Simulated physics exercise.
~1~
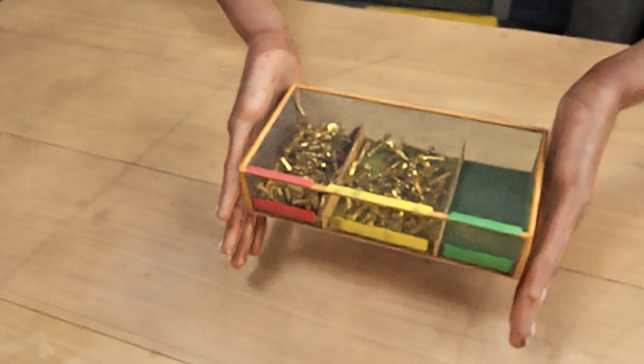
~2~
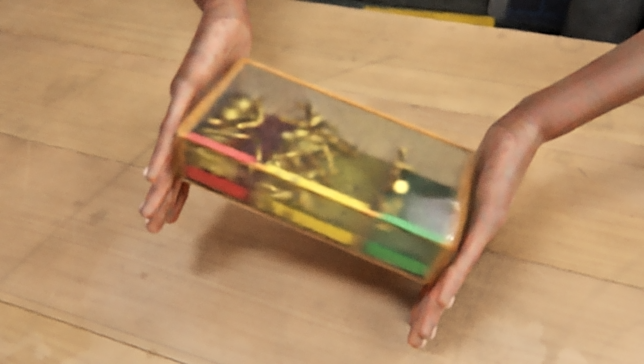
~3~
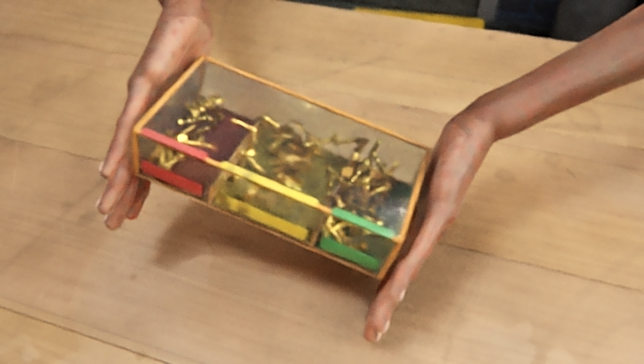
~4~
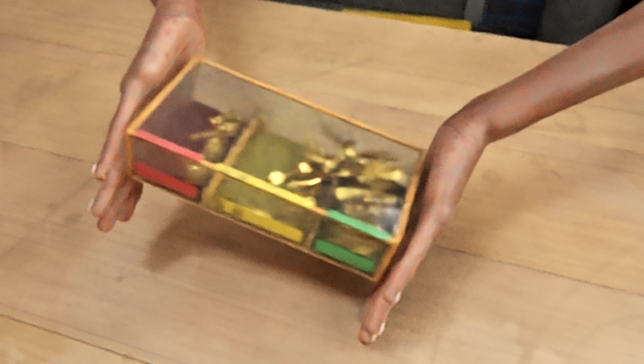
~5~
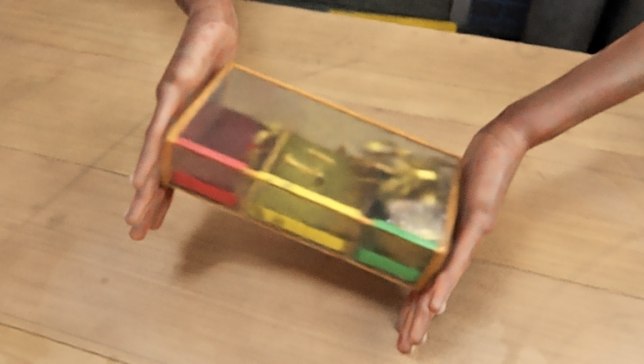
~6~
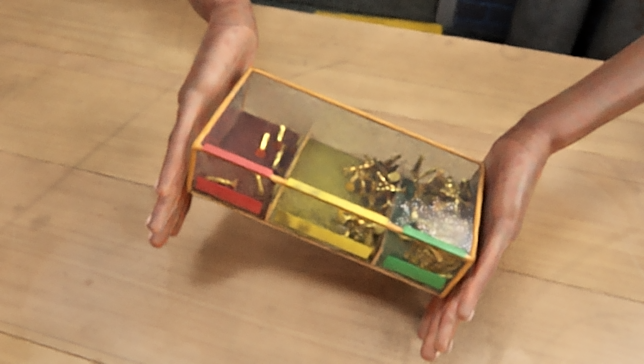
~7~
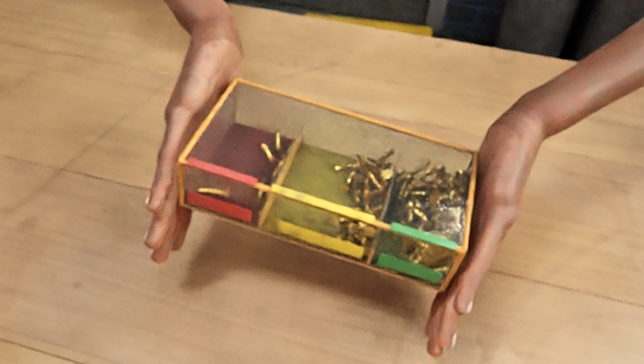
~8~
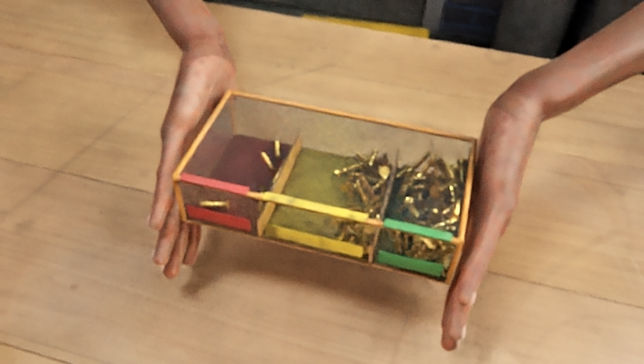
A clear-lidded box of brass-coloured screws is held between two hands above a pale wooden table, seen from above at an angle. Its three compartments are marked red at left, yellow in the middle and green at right, with screws heaped in the red and yellow and the green one empty. The hands move the box left and tip its right end down, shaking it as the screws blur and tumble rightward over the partitions. They carry it back right, then bring it closer to level. Most screws end in the green compartment, fewer in the yellow, and only a few in the red.
